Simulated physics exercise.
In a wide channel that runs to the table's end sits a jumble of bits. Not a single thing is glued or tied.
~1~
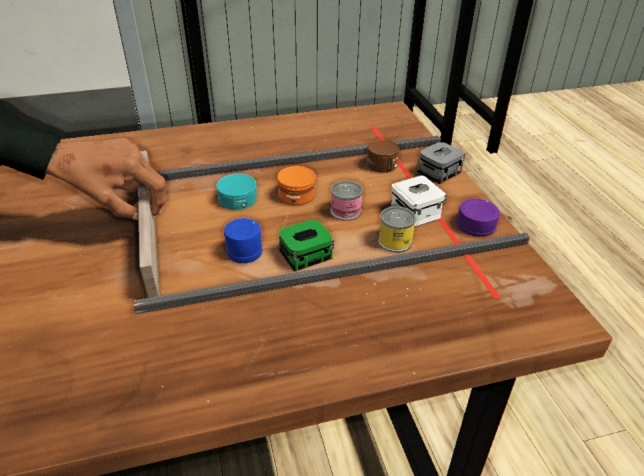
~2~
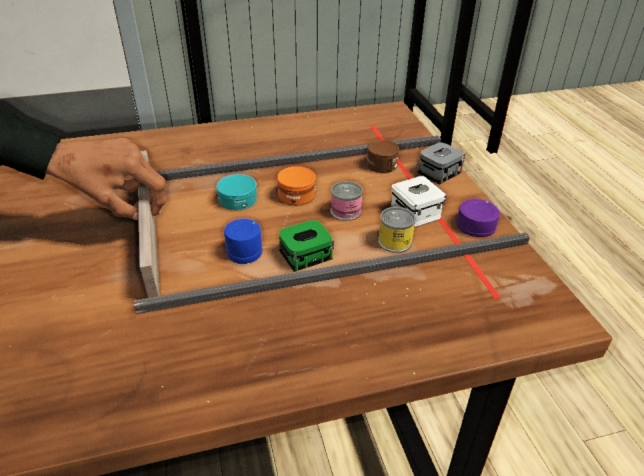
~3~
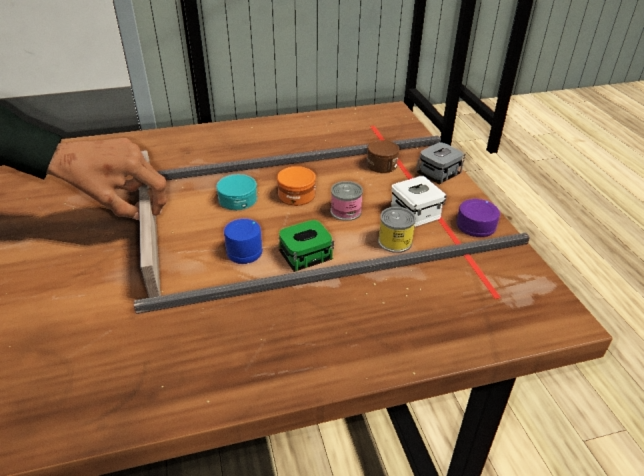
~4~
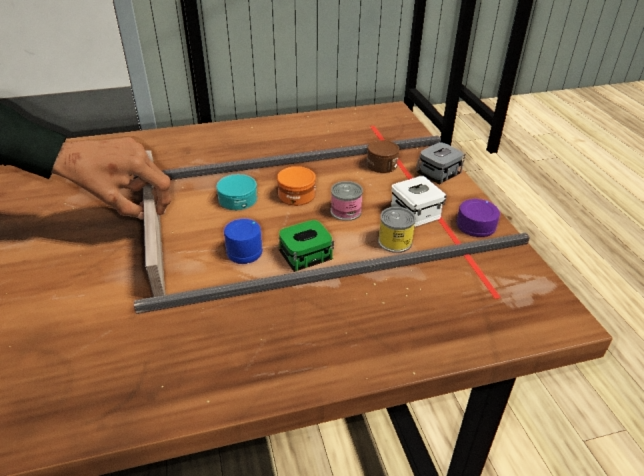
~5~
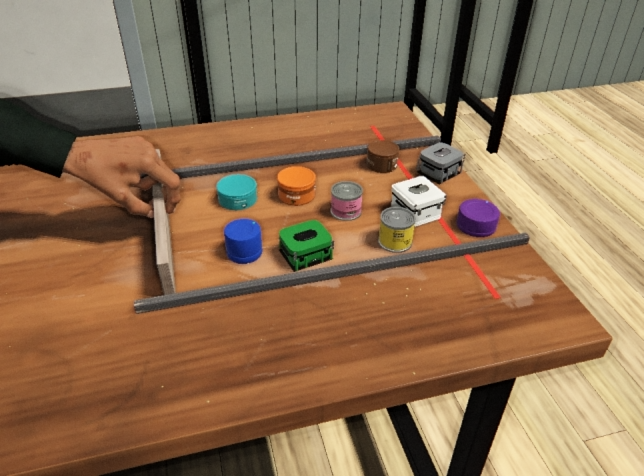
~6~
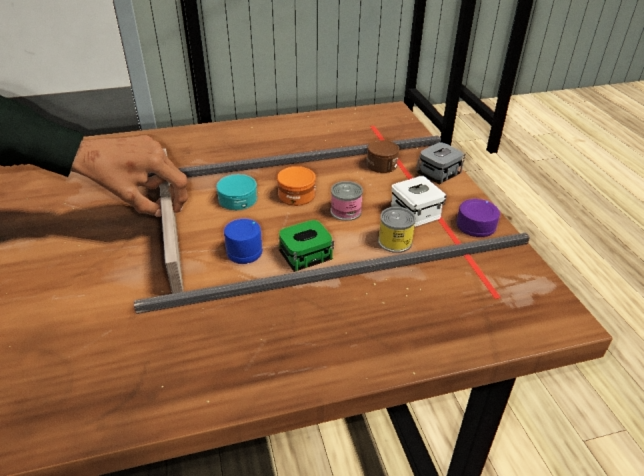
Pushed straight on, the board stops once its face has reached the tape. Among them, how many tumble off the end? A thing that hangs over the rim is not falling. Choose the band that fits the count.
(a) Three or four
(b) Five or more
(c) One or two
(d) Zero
(c) One or two.
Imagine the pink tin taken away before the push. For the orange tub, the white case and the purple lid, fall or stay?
In that case the orange tub stays where it is, the white case stays where it is, the purple lid goes off the edge.
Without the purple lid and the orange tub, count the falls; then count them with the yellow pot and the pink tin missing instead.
0 in the first try, 0 in the second.
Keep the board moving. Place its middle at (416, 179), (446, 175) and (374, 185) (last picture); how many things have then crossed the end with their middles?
In order of the places given, that's 1, 5 and 0.
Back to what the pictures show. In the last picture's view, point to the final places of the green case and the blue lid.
Around (471, 225) and around (453, 202).
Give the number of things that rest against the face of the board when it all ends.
5 touch it.
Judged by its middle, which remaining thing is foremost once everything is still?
I reckon it's the grey case.
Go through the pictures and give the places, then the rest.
Grey case (440, 162); purple lid (478, 218); white case (417, 201); board (147, 218); tape (422, 194), in the first frame.
Purple lid (478, 218); blue lid (244, 241), in the second frame.
White case (417, 201); green case (306, 245), in the third frame.
Grey case (440, 162); pink tin (346, 201), in the fourth frame.
Purple lid (478, 218); board (162, 216), in the fifth frame.
Grey case (440, 162); purple lid (478, 218); white case (417, 201); board (169, 215); tape (422, 194), in the sixth frame.
Soon after, none off yet; grey case at rest near (440, 162); purple lid at rest near (478, 218); white case at rest near (417, 201).
At rest, the number that fall off is one or two; fallen, purple lid.
